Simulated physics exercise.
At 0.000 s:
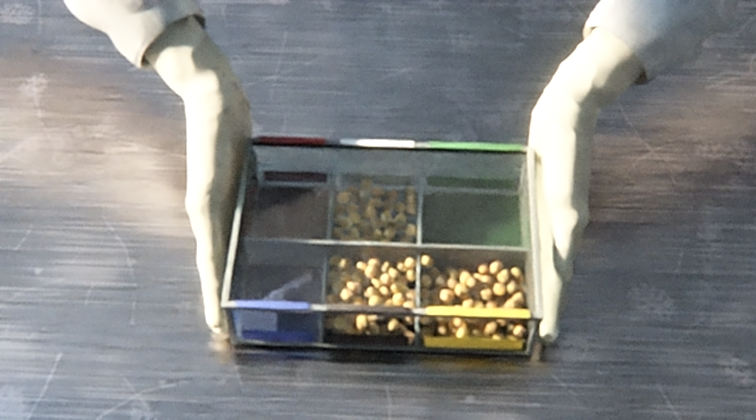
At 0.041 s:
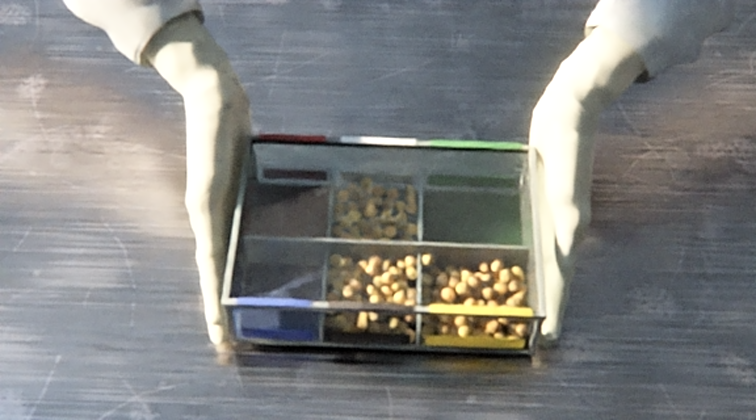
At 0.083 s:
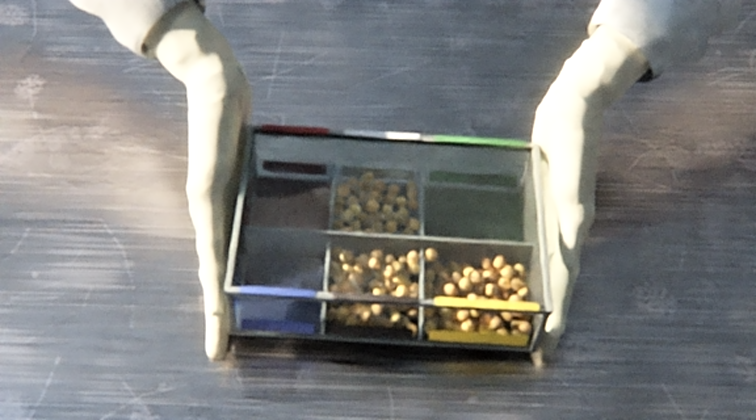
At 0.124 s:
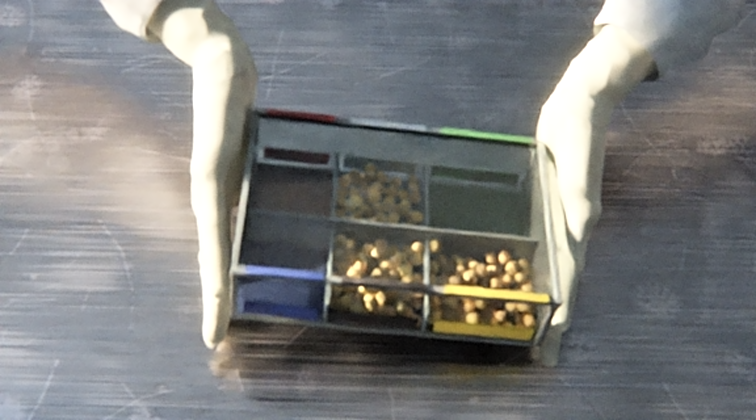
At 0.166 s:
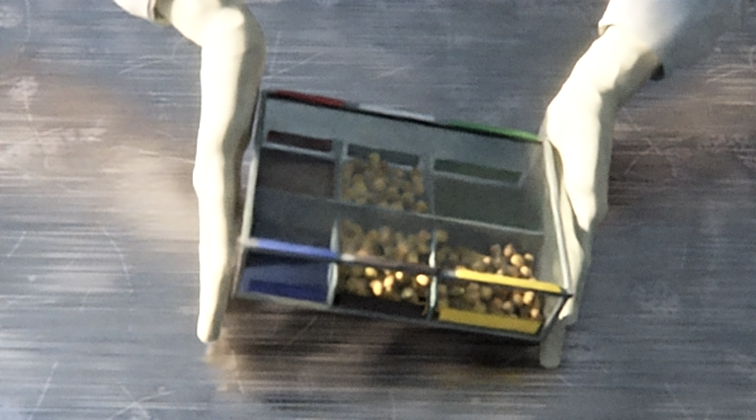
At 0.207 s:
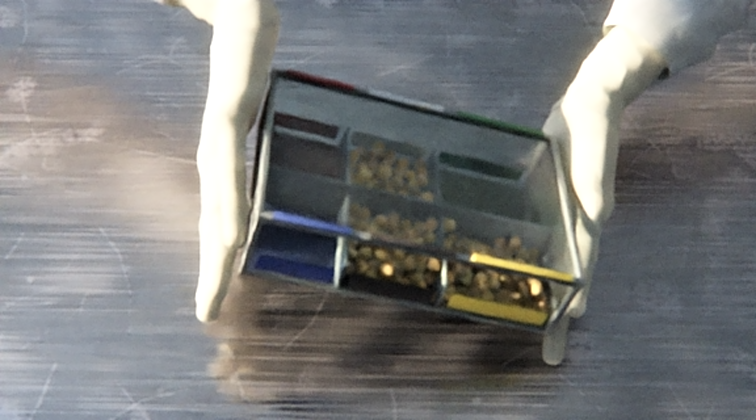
On a scratched metal surface, two pale-gloved hands hold a clear-lidded, partitioned box with chickpeas in the white, black and yellow sections, then raise its left side so that it slants increasingly down to the right.
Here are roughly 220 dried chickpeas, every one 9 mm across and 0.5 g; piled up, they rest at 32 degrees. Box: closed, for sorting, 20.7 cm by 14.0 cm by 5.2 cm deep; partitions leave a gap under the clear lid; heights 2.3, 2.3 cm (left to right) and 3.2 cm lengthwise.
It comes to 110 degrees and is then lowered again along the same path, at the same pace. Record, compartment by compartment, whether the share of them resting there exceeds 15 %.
Red: Fails; blue: Fails; green: Succeeds; yellow: Succeeds; white: Fails; black: Fails.
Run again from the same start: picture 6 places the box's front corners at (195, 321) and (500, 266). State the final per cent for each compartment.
Final shares: Red 15%, blue 65%, green 0%, yellow 0%, white 0%, black 15%.
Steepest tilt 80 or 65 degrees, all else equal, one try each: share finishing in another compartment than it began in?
Some 35 and 10 per cent.
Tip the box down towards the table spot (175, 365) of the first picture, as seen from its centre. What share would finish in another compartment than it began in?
Roughly 85 percent of them.
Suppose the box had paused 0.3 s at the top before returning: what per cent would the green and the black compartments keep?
You'd end up with green at 55 per cent and black at 0 per cent.
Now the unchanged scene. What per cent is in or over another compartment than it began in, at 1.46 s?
Roughly 60 percent of it.
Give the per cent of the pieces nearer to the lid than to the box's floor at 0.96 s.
Roughly 70 percent of the pieces.
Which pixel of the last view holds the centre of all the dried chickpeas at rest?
I'd say roughly (495, 245).
After 0.96 s, tilt 110 degrees; green 30 %, yellow 45 %, white 15 %, black 10 %.
After 1.46 s, tilt 48 degrees; green 55 %, yellow 45 %.
After 2.03 s, tilt 0 degrees; green 55 %, yellow 45 %.
In the end, at 2.4 s, red 0 %, blue 0 %, green 55 %, yellow 45 %, white 0 %, black 0 %.
